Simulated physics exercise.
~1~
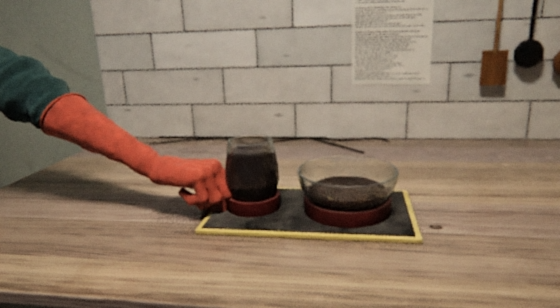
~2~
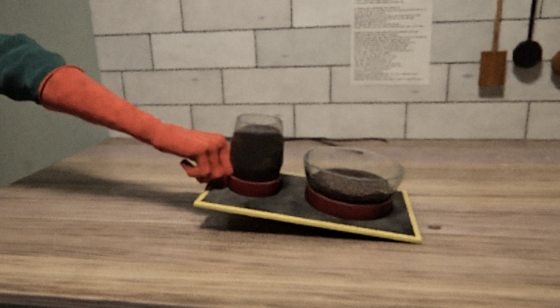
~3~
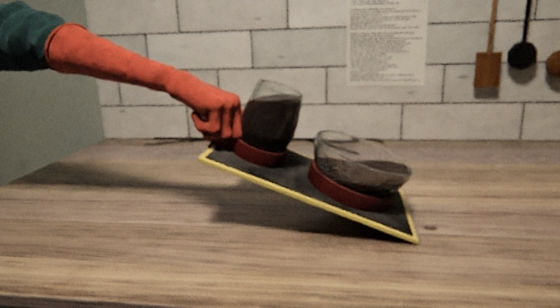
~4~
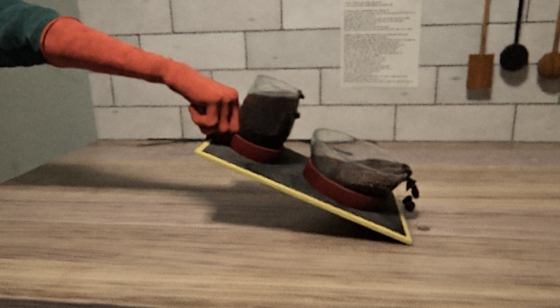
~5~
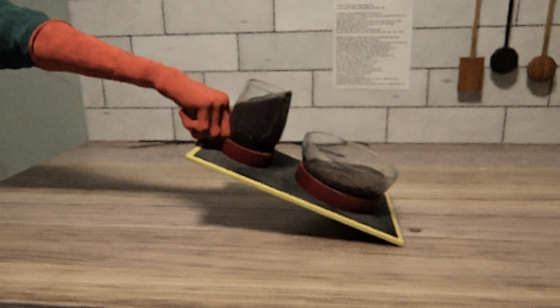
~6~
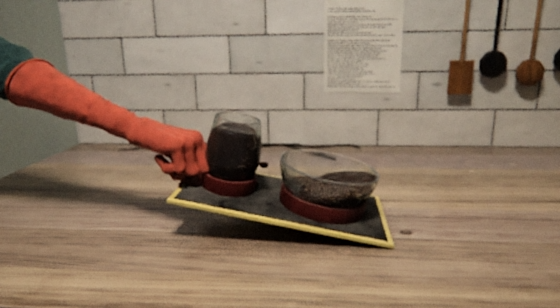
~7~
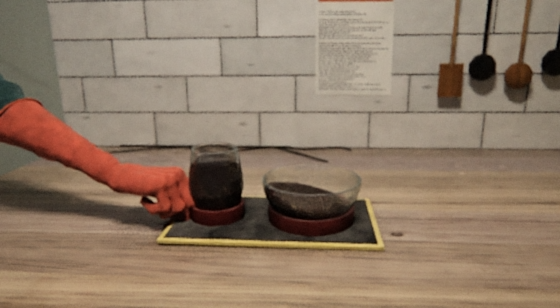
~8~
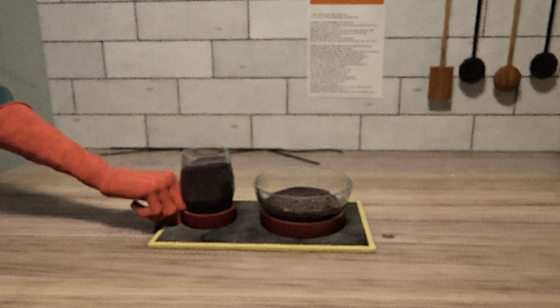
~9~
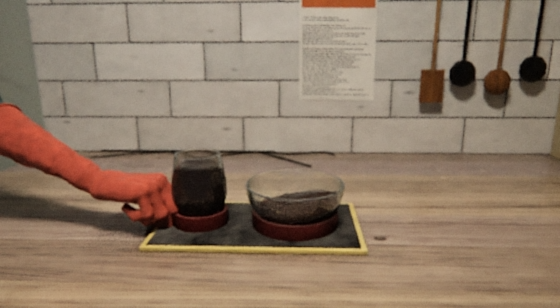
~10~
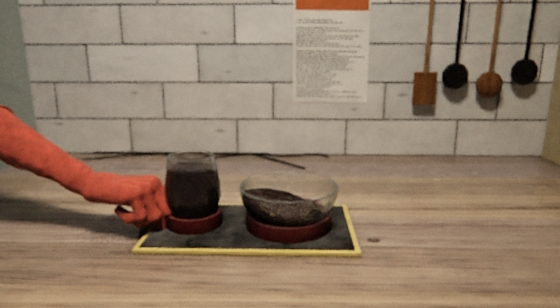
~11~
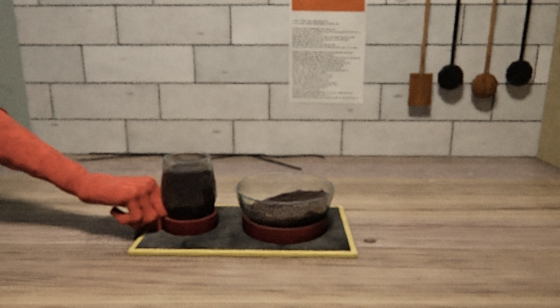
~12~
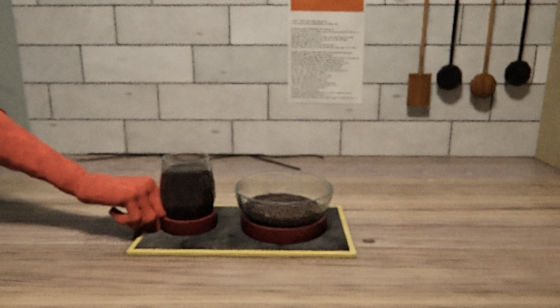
A red-gloved hand tilts a tray, dark liquid spills from both vessels, then lowers it flat.
